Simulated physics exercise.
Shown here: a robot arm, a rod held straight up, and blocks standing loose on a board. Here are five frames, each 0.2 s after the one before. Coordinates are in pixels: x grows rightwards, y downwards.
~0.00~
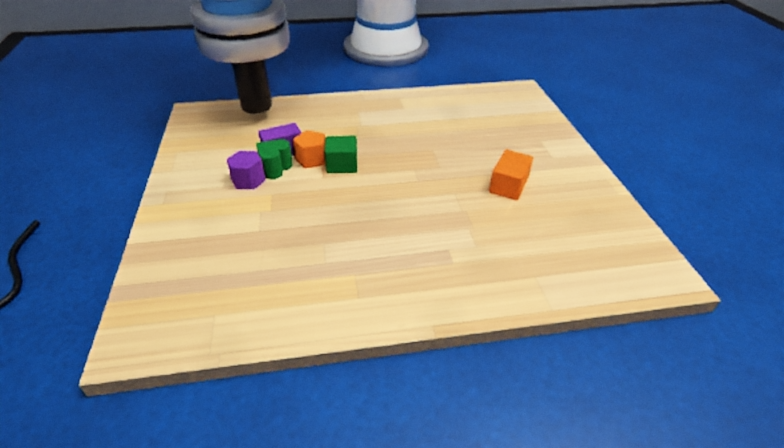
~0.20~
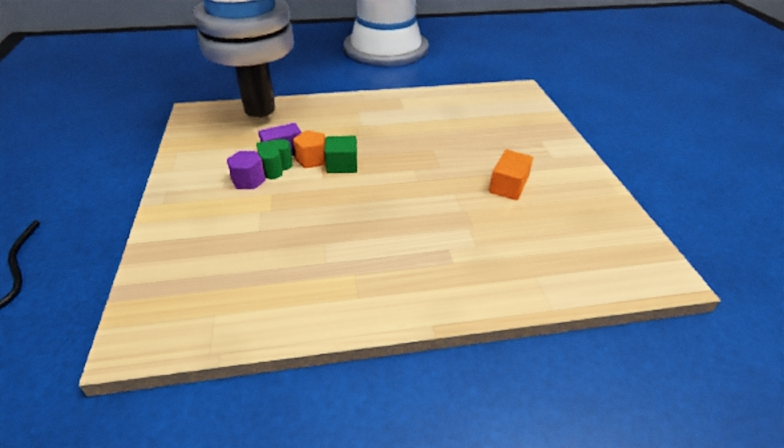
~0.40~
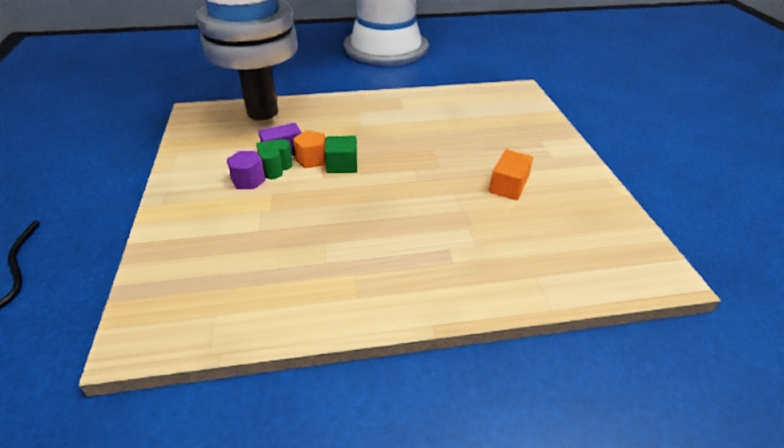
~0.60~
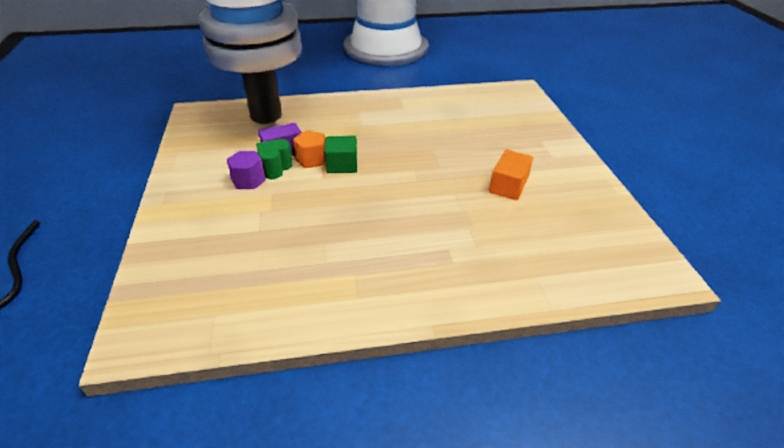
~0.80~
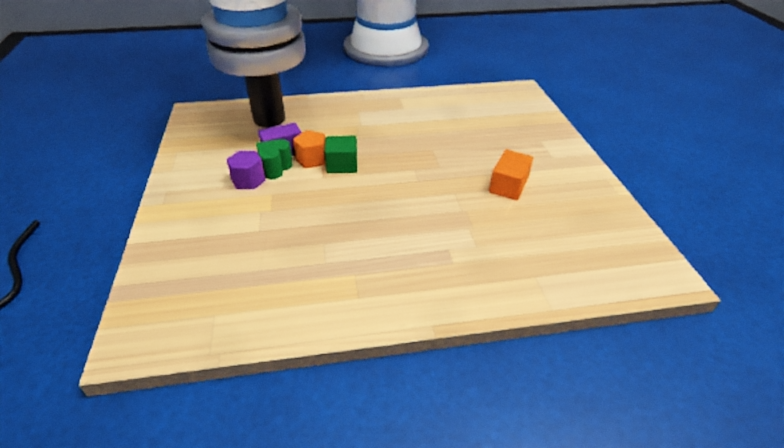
On a pale wooden board laid over a blue surface, a cluster of purple, green and orange blocks sits at the upper left, with one orange block apart on the right. A robot arm's upright dark rod moves slightly right and toward the cluster, while all the blocks stay still.
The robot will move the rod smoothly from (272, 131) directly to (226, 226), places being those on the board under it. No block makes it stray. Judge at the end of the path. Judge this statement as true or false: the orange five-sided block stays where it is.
That statement is accurate.
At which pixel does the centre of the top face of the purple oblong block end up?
I think it will end close to (280, 144).
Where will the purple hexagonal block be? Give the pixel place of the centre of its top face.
It sits at (209, 229).
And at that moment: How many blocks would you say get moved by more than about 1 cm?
Blocks moved: Three or more.
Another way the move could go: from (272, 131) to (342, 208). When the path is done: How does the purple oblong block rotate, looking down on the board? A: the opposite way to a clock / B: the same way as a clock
Correct choice: B.
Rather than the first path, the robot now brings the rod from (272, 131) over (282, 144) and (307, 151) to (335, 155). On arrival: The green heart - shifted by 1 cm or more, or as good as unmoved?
Gets moved.
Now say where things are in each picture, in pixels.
Rod's lower end (257, 107); purple hexagonal block (244, 159); green heart (272, 148); purple oblong block (280, 131); orange five-sided block (310, 138), in the first picture.
Rod (260, 110); blocks still, in the second picture.
Rod (263, 113); blocks still, in the third picture.
Rod (266, 117); blocks still, in the fourth picture.
Rod (270, 120); purple hexagonal block (244, 159); green heart (272, 148); purple oblong block (280, 131); orange five-sided block (310, 138), in the fifth picture.
On the path given first. One third of the way, rod (256, 147); green heart (286, 162); purple oblong block (279, 142), turned 50° anticlockwise.
Two thirds of the way, rod (240, 178); purple hexagonal block (229, 189); green heart (287, 163); purple oblong block (280, 144), turned 60° anticlockwise.
At the end, rod (222, 214); purple hexagonal block (209, 229); green heart (287, 163); purple oblong block (280, 144), turned 60° anticlockwise; orange five-sided block still.
